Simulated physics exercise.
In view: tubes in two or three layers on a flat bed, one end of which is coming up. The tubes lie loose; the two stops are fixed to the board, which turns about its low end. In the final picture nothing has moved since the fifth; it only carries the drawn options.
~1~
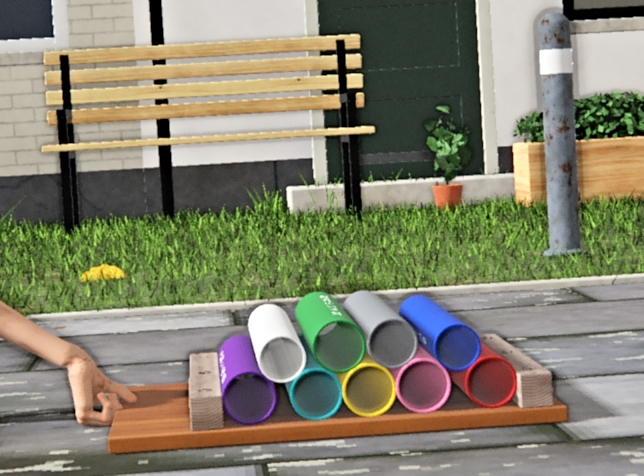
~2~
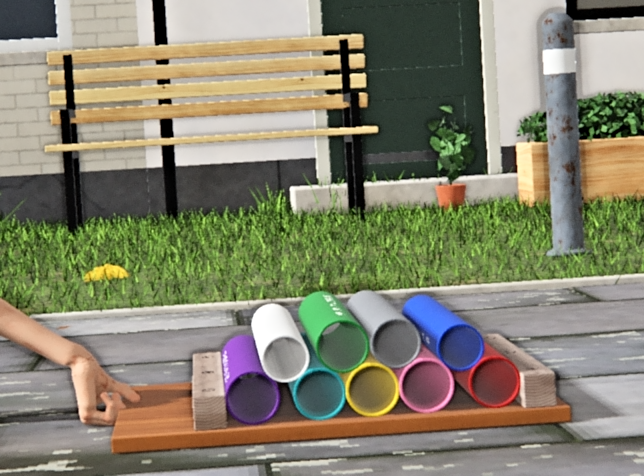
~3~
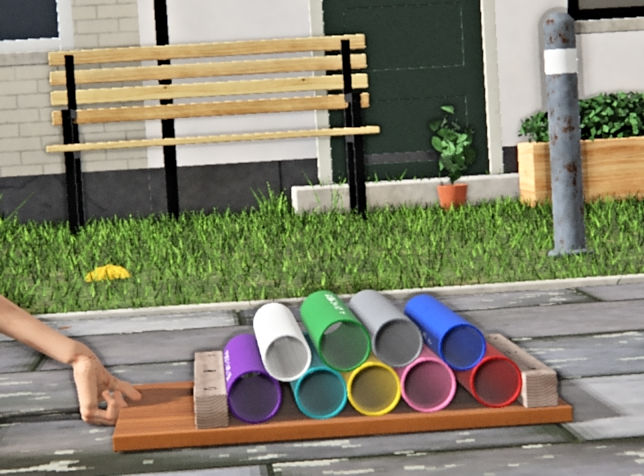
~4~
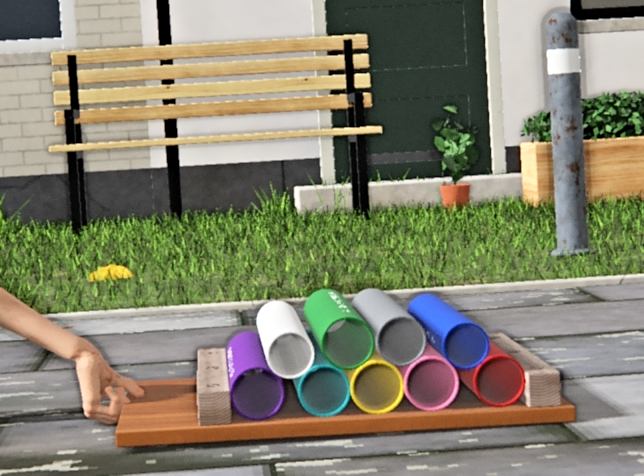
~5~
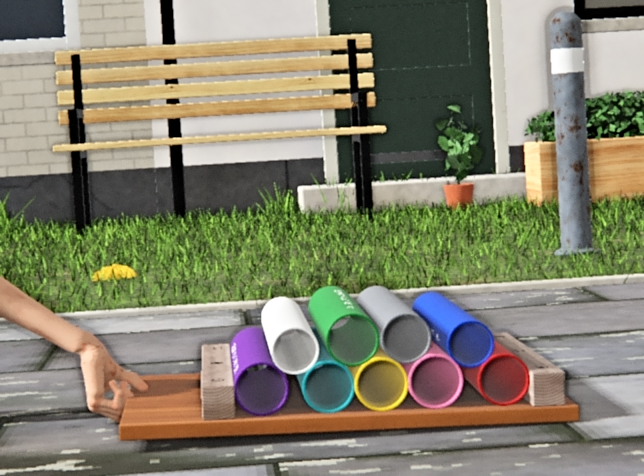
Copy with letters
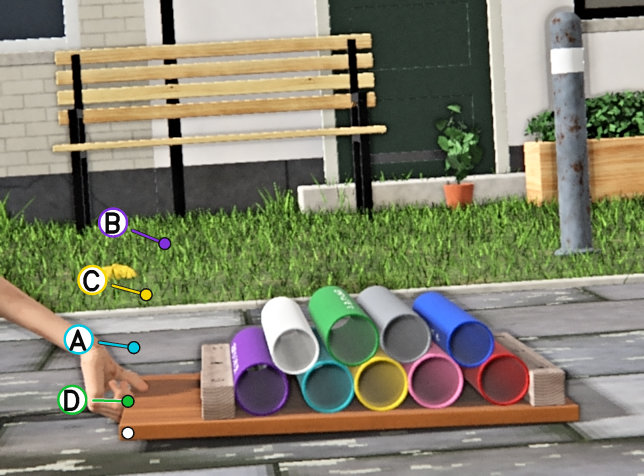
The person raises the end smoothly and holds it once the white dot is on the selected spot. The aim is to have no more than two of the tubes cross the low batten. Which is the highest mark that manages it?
No higher than B.
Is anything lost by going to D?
No.
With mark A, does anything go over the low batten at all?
No, at A.
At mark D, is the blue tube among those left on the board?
Yes, with D.
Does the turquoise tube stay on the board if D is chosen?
The turquoise tube: Yes.
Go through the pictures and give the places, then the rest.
Blue tube (457, 348); grey tube (393, 344); white tube (282, 359), in the first picture.
White tube (286, 359); board (329, 387), in the second picture.
Board (331, 387); purple tube (254, 397); red tube (497, 382), in the third picture.
Board (334, 384); purple tube (257, 393); turquoise tube (324, 391), in the fourth picture.
Board (338, 381); purple tube (261, 389); turquoise tube (328, 387), in the fifth picture.
On the copy, A at (134, 348); B at (165, 244); C at (146, 295); D at (128, 401); the white dot at (128, 433).
On B. First, board at 16°.
Then, board at 26°.
Finally, board at 26°, none over the low batten.
By contrast, A none over the low batten; C none over the low batten; D none over the low batten.
